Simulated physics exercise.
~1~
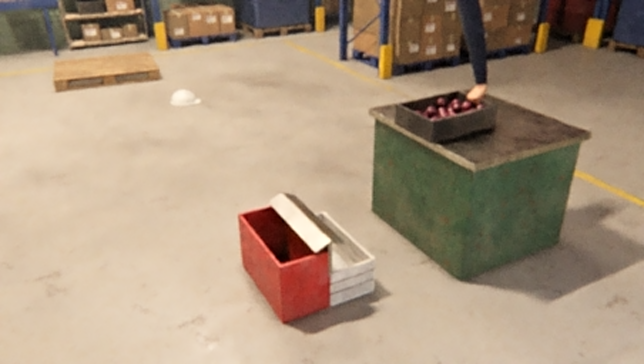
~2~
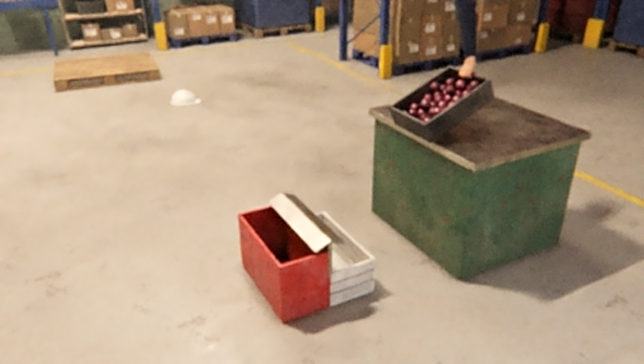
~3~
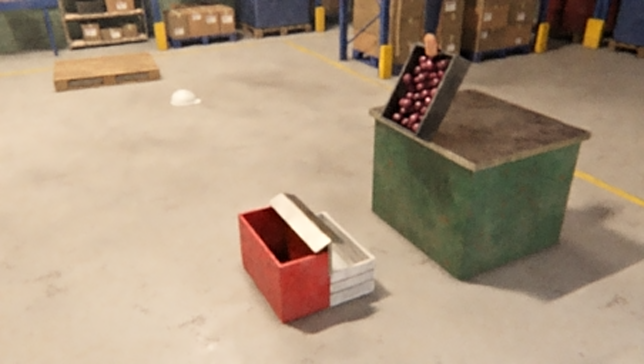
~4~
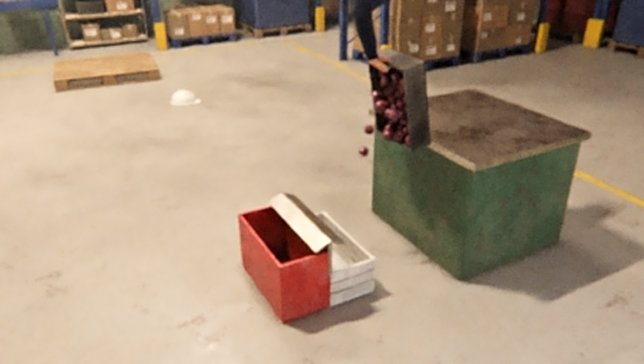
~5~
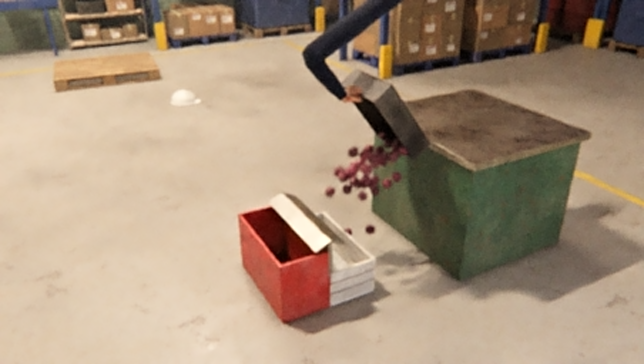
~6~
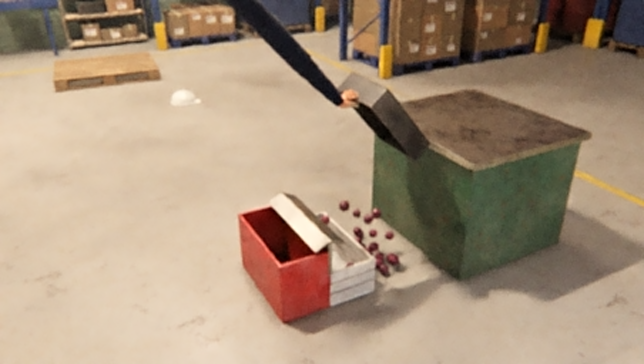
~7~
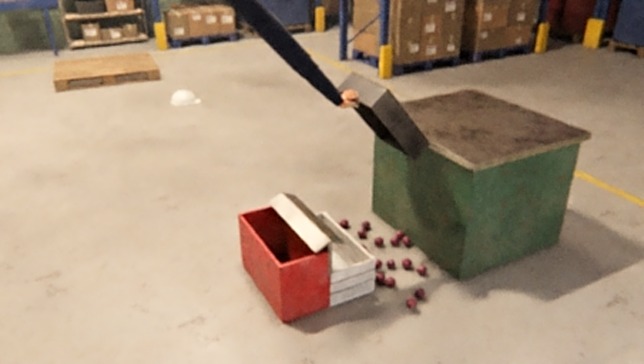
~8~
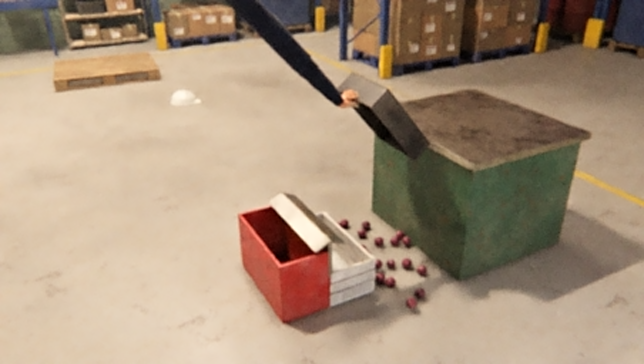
A black crate of red onions on a green bench was tipped steadily to the left by a hand until they tumbled out, some dropping into the white bin below and many scattering on the floor beside it, none reaching the red tub.
